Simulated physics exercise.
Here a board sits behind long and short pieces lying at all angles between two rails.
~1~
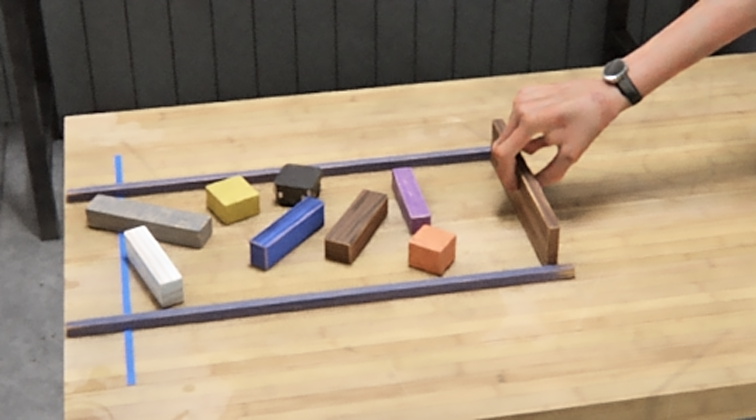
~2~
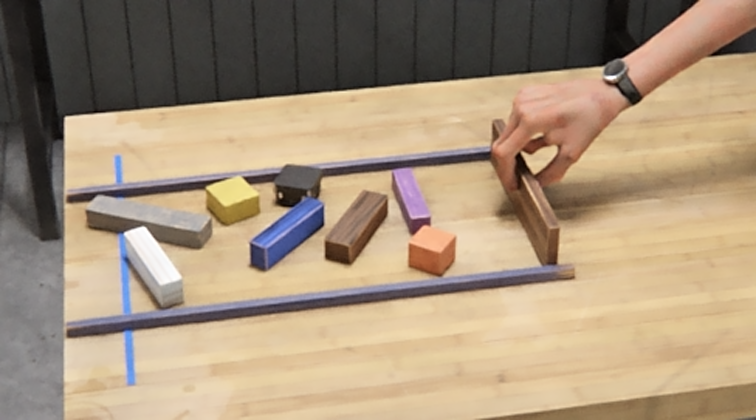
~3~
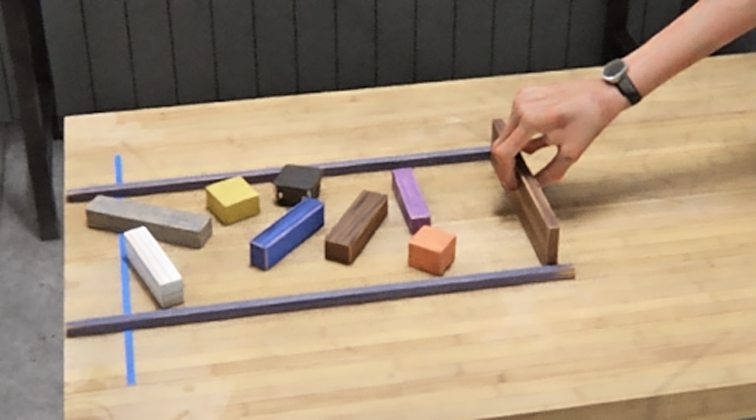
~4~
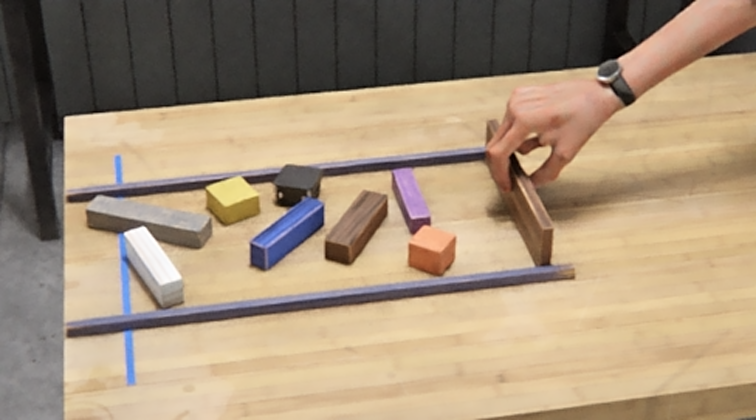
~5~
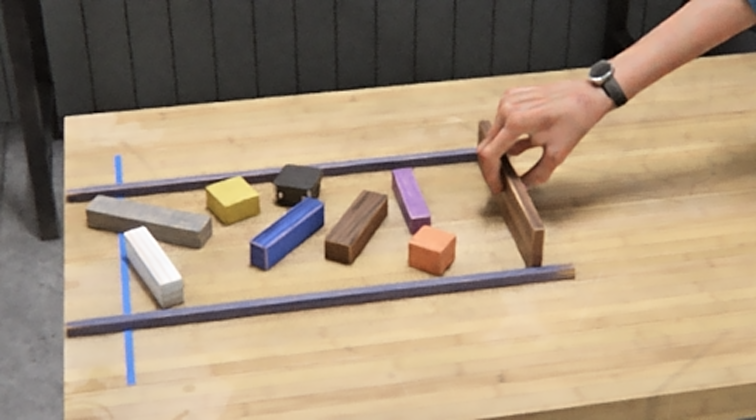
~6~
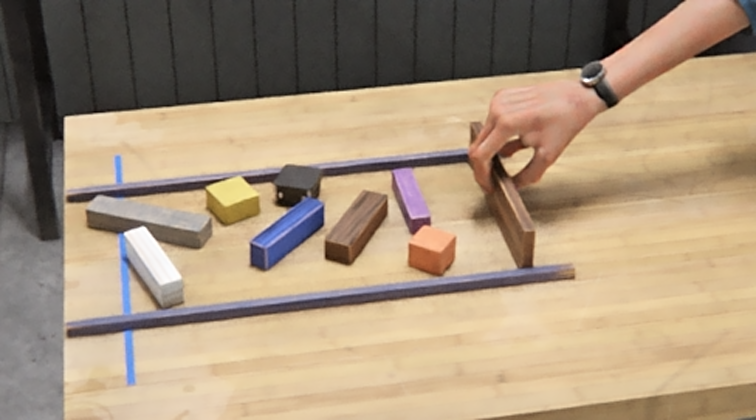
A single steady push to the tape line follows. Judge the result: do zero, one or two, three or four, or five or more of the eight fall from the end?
Odds are the fallen group will hold three or four.
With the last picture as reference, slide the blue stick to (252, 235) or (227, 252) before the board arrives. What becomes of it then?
From the two starts it leaves the top; it stays up.
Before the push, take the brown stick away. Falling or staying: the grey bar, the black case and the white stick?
Grey bar: Is gone; black case: Is still there; white stick: Is gone.
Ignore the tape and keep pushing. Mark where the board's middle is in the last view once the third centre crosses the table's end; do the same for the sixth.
Pixels, in order: Around (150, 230), around (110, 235).
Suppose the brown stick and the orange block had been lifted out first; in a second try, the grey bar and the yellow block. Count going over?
Falls come to 2 the first time and 2 the other time.
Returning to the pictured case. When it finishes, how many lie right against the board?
All in all, 2.
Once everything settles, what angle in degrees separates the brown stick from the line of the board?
It is near 10° out of line.
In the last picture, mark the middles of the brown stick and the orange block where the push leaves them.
Brown stick: About (77, 260); orange block: About (106, 297).
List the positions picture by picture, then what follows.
In the first picture, grey bar (149, 221); white stick (154, 266); yellow block (233, 200); board (523, 191); tape (124, 256).
In the second picture, white stick (154, 266); board (523, 191).
In the third picture, yellow block (233, 200); blue stick (288, 233).
In the fourth picture, grey bar (149, 221); purple bar (411, 201).
In the fifth picture, white stick (154, 266); black case (299, 187).
In the sixth picture, grey bar (149, 221); white stick (154, 266); yellow block (233, 200); board (500, 193); tape (124, 256).
Early on, none off yet; grey bar at rest near (149, 221); white stick at rest near (154, 266); yellow block at rest near (233, 200).
Finally, the number that fall off is three or four; lost, blue stick, yellow block, white stick and grey bar.
